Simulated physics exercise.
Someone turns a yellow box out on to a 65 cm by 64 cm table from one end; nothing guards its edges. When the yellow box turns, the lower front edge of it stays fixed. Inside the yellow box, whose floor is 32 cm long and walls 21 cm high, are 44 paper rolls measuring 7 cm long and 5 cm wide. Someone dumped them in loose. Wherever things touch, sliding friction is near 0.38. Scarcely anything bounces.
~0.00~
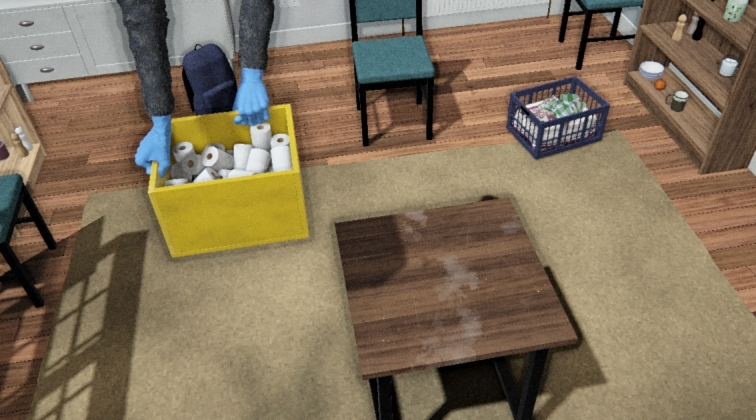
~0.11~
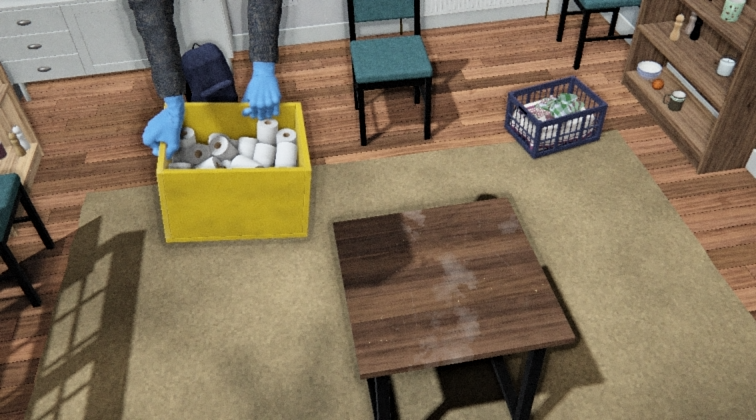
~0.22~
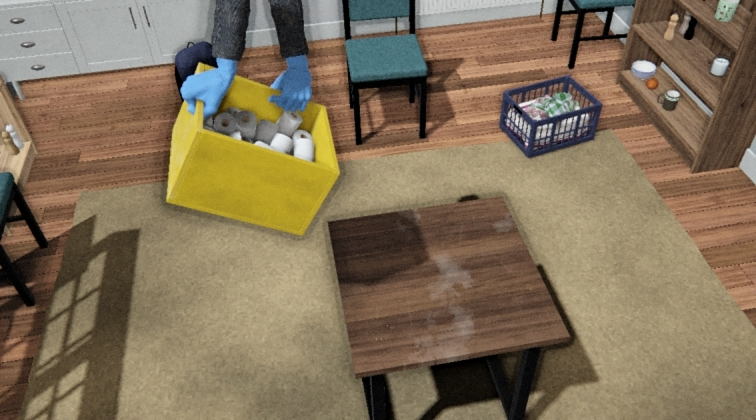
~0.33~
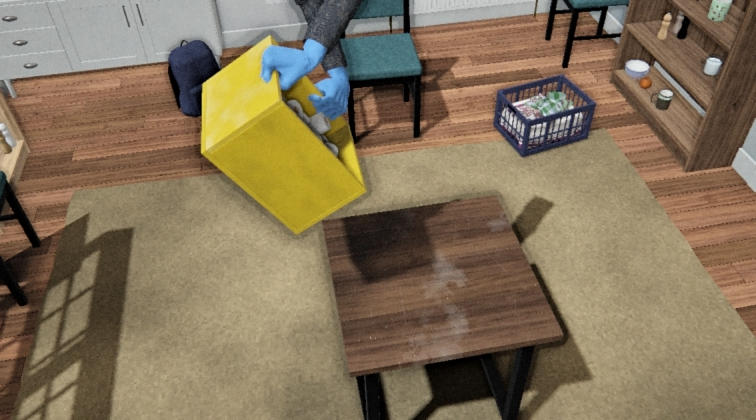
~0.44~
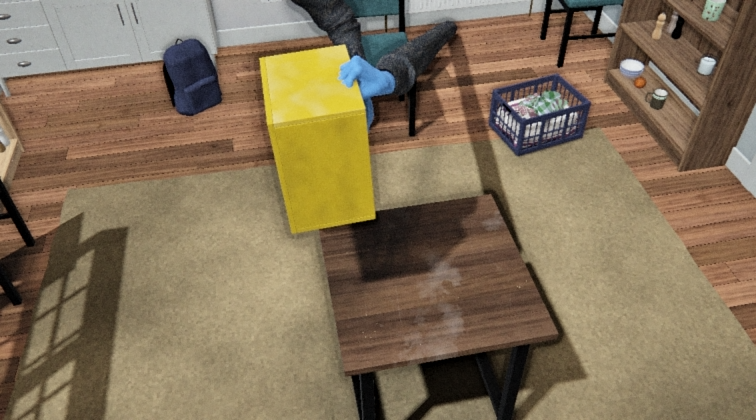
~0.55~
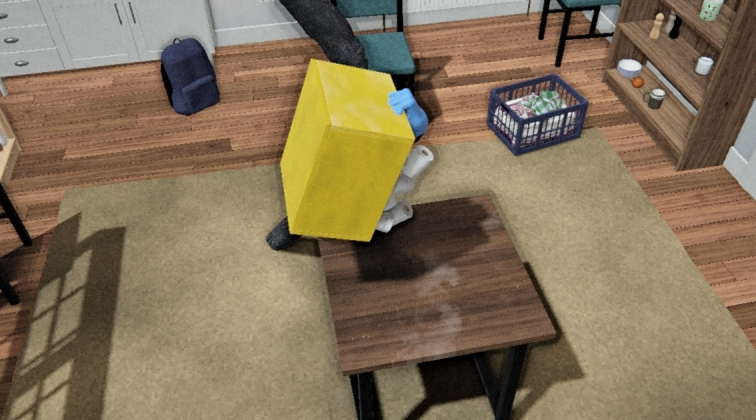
The clip opens with blue-gloved hands gripping a yellow box of loose white paper rolls, up and left of a dark wooden table. The hands tilt the box steadily to the right, swinging it over the table's far left corner until it passes upright on its end, and a few rolls slide out.
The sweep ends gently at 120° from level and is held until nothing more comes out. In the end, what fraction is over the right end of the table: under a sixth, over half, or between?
Result: One sixth to one half of the load over the right end of the table.
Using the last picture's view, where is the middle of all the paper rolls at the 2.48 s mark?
About (477, 296).
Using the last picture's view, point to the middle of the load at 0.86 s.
Near (435, 256) in pixels.
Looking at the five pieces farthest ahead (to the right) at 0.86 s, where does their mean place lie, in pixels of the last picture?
Their mean place is roughly (547, 250) in the last picture.
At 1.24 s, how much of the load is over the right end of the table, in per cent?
Around 25 per cent at that point.
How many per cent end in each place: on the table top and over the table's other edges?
Around 50 per cent and 15 per cent, in that order.
After 0.86 s, tilt 120°; 6 still in the yellow box, 33 on the table top and 5 in the air.
After 1.24 s, tilt 120°; 31 on the table top, 12 over the right end of the table and 1 over the table's other edges.
After 1.79 s, tilt 120°; 25 on the table top, 15 over the right end of the table and 4 over the table's other edges.
Outcome (at 2.48 s), 22 on the table top, 15 over the right end of the table and 7 over the table's other edges. Asked share, 15 of 44, 34 per cent.
